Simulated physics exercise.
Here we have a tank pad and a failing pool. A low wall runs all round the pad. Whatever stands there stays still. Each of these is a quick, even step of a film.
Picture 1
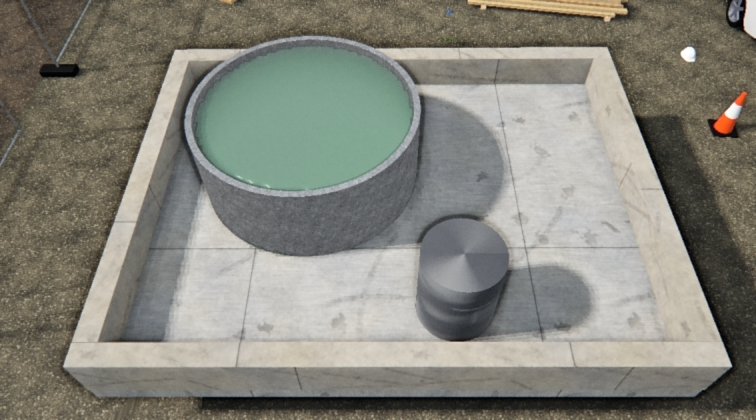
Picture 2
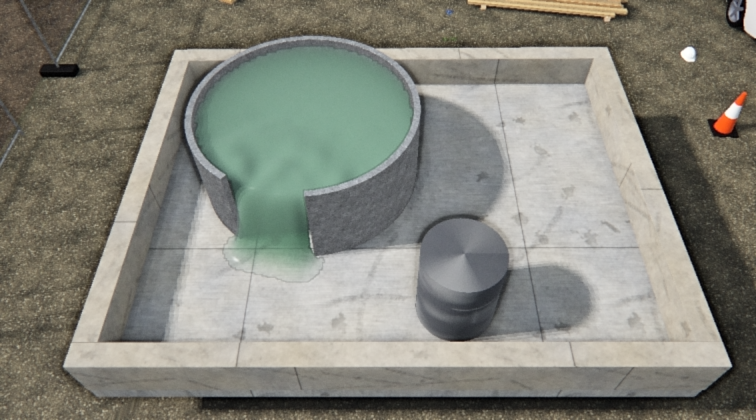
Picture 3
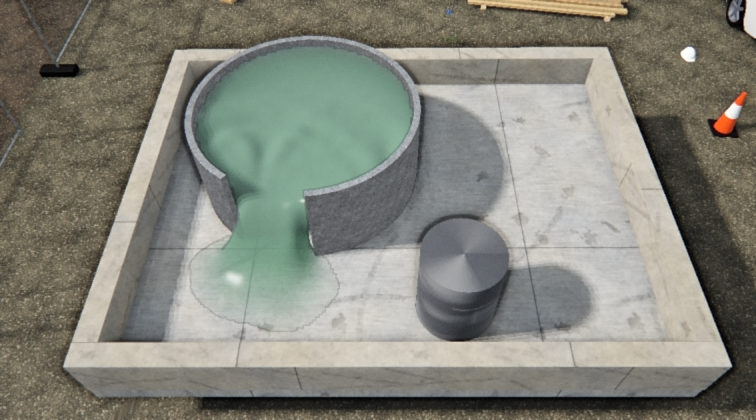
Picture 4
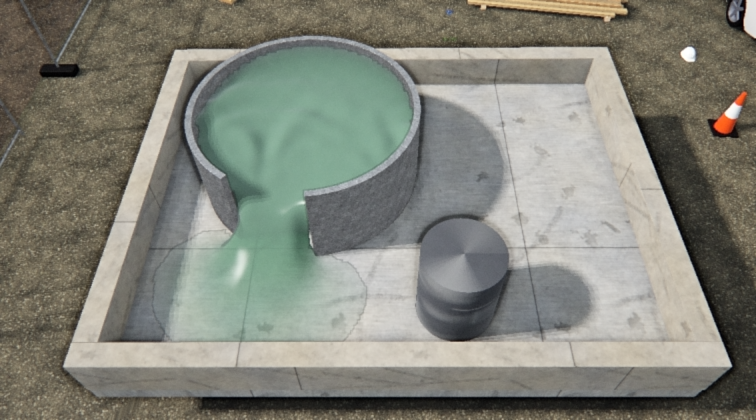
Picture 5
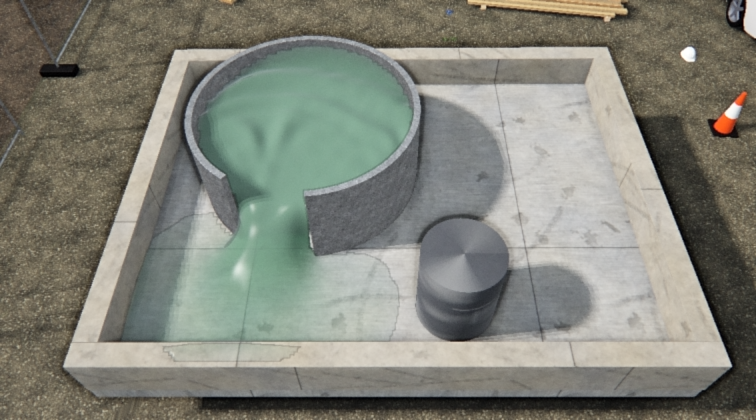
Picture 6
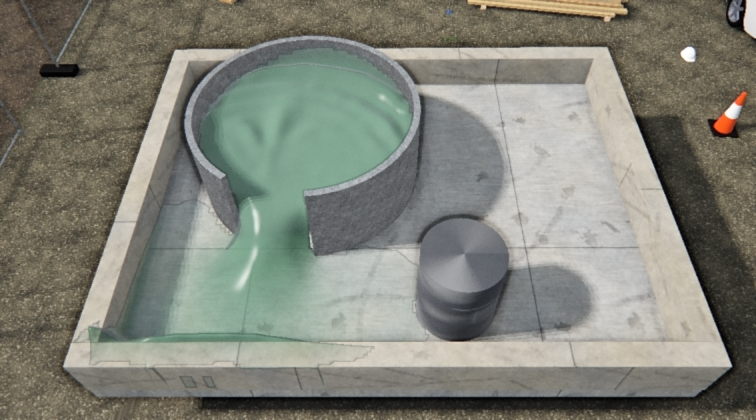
A rectangular concrete pad ringed by a low pale wall sits on rough brown ground, seen from high above by a still camera. A round grey tank full of green water stands at the upper left, a dark grey cylinder right of centre, and an orange cone outside at right. A gap opens in the tank's front, and water pours out, fans across the floor and washes onto the front wall.
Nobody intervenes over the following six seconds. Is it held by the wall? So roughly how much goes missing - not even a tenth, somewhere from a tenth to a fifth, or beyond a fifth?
The share lost is smaller than a tenth.
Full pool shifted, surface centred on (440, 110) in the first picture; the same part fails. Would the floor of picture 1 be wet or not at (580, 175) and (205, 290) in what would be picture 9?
Well, the first one's still bare, and the other one's drenched.
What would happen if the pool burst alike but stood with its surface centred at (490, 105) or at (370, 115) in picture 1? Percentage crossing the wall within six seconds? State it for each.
First case around 0 percent, second around 6 percent.
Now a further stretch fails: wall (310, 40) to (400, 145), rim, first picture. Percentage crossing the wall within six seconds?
About 12 %.
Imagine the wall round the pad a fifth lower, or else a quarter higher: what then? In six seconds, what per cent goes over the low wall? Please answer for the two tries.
I'd put the first at around 14 percent and the second at around 4 percent.
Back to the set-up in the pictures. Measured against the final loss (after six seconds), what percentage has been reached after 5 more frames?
Near 30 in a hundred.
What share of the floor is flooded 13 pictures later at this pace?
Roughly 60 %.
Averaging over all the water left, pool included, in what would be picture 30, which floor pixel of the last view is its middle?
At about (320, 207).
A moment on, water covers 25 % of the floor; the low wall has let 1 % over.
Next, water covers 30 % of the floor; the low wall has let 2 % over.
Then, water covers 50 % of the floor; the low wall has let 7 % over.
Later, water covers 75 % of the floor; the low wall has let 7 % over.
In the end, water covers 80 % of the floor; the low wall has let 8 % over.
